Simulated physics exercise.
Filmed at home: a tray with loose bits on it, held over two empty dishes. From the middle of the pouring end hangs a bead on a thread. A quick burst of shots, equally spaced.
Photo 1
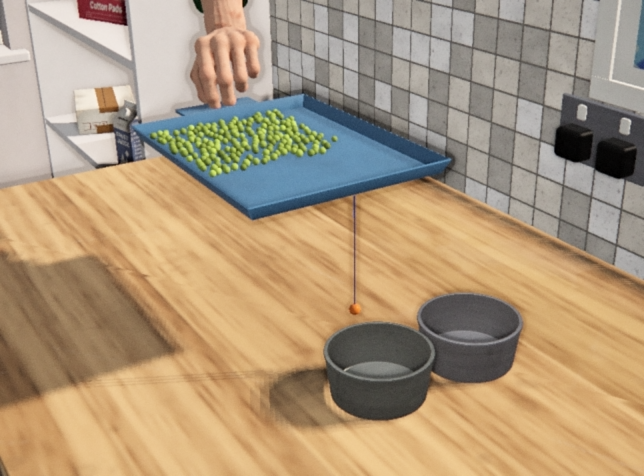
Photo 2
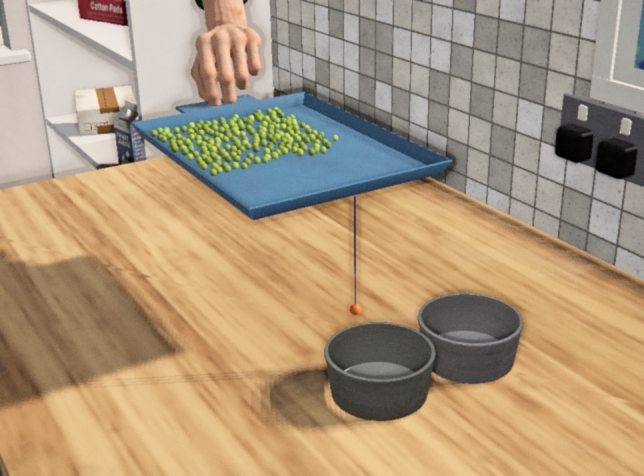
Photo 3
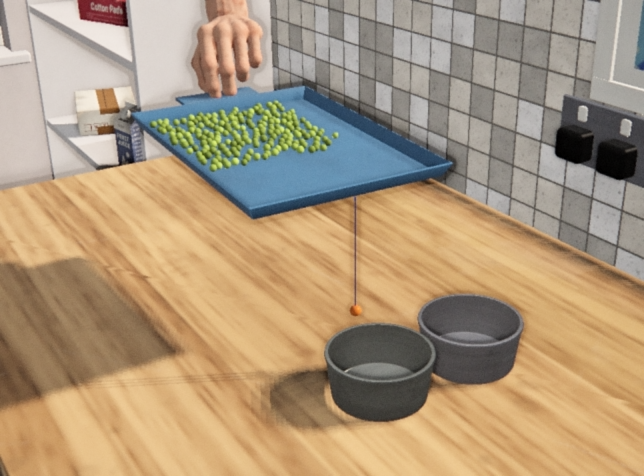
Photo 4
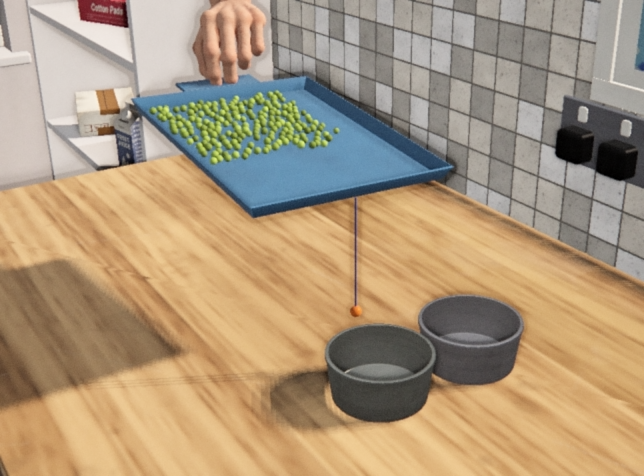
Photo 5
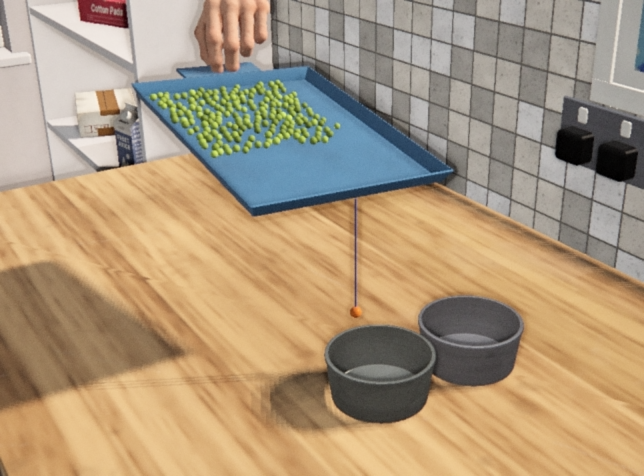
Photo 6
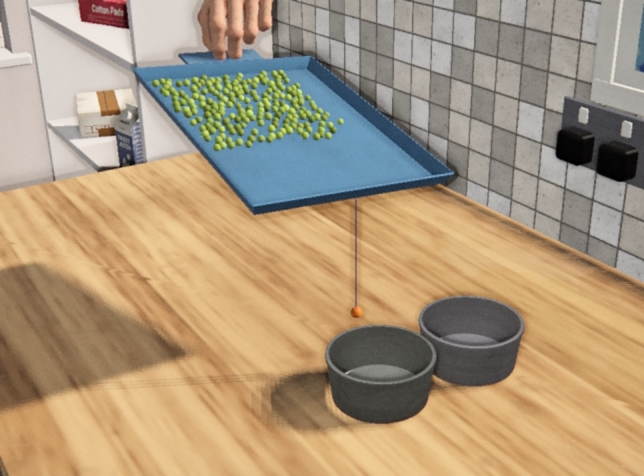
A hand slowly raises the back of a blue tray of green peas above two dishes.
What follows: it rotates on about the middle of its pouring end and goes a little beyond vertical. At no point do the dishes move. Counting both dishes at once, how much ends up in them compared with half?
Between them they hold more than half.
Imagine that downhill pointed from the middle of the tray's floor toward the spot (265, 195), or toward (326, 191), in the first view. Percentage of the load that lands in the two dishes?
Well, 0 percent for one and then 40 percent for the other.
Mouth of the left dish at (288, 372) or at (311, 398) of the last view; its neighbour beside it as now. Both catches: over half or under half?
Catch, run one: Below the halfway mark; run two: Below the halfway mark.
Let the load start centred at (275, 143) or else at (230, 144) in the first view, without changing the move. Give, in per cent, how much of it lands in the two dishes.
Share in order: Roughly 80 %, 80 %.
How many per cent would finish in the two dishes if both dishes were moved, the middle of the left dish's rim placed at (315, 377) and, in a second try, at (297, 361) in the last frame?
About 30 and 20 per cent respectively.
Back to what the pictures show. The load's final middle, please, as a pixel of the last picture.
Centre at rest, last view: Approx. (466, 353).
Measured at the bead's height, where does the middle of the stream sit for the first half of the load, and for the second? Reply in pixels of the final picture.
First half (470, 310); second half (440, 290).
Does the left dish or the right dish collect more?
I'd say more ends in the right-side one.
Just after the last frame, tray tipped steeply; roughly a third on the tray; about a tenth in the left dish; roughly half in the right dish; just a few outside both; about a tenth in the air.
A moment on, tray tipped right over; about a tenth in the left dish; the larger part in the right dish; roughly a quarter outside both; just a few in the air.
Further on, tray tipped past a quarter turn; about a tenth in the left dish; the larger part in the right dish; roughly a quarter outside both.
When it is over, tray tipped past a quarter turn; about a tenth in the left dish; the larger part in the right dish; roughly a quarter outside both.
